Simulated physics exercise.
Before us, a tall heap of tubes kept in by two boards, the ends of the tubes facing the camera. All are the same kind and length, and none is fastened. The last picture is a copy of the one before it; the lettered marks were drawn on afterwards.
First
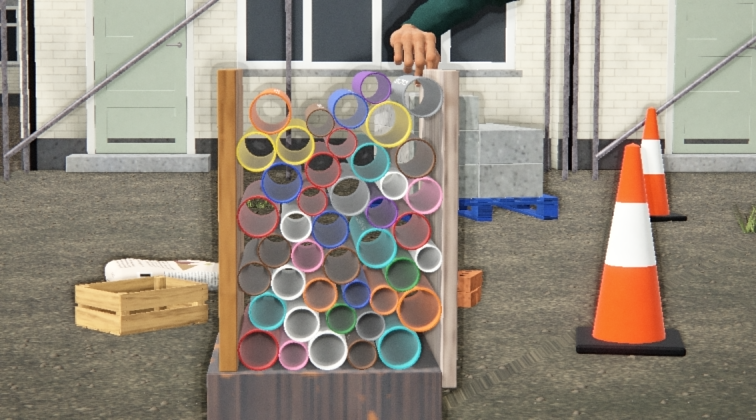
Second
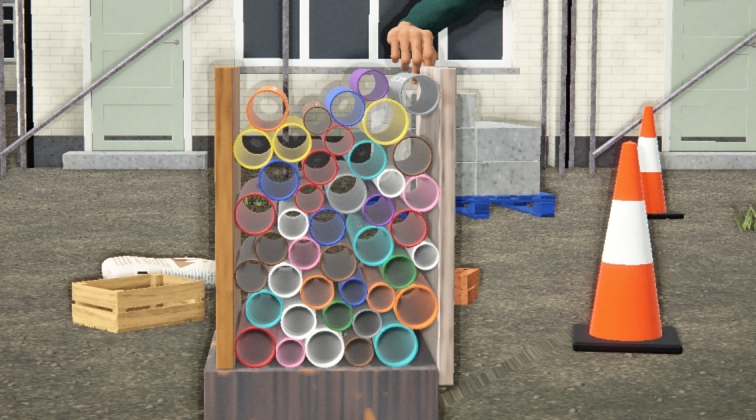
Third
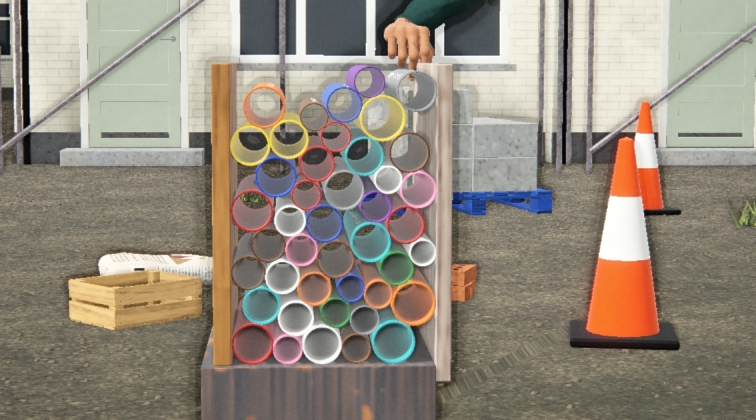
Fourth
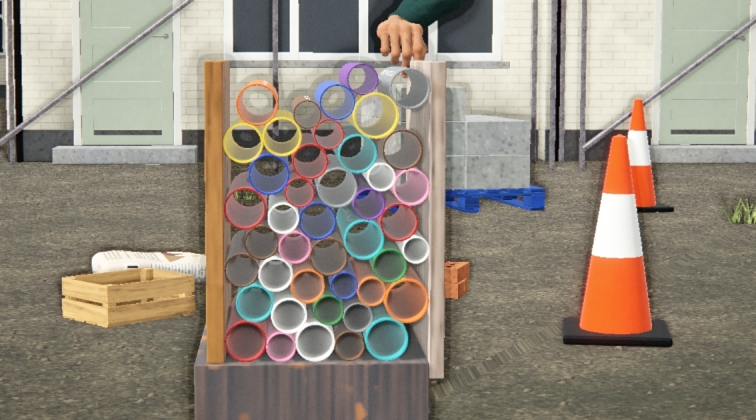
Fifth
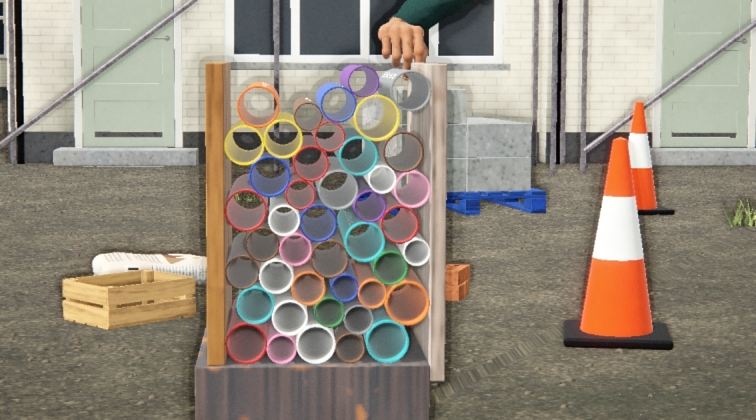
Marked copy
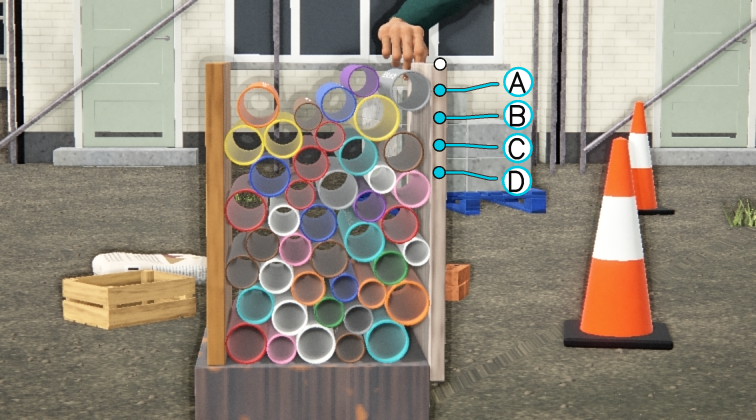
In a paved yard outside a pale building, a hand stays at the top of a tall heap of colourful tubes between two boards, beside traffic cones, as the view shifts slightly and the tubes show little or no movement.
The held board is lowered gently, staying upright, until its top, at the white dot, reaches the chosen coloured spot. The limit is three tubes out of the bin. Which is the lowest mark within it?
It can be let down to D.
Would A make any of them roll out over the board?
No, at A.
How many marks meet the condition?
Four of them.
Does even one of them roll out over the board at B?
No.
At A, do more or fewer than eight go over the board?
It loses fewer than eight.
On the copy, A at (440, 90); B at (440, 118); C at (439, 145); D at (439, 173); the white dot at (440, 64).
On D. First, top of the board (431, 114).
Then, top of the board (431, 171).
Finally, top of the board (431, 172), one out over the board.
By contrast, A none out over the board; B none out over the board; C one out over the board.
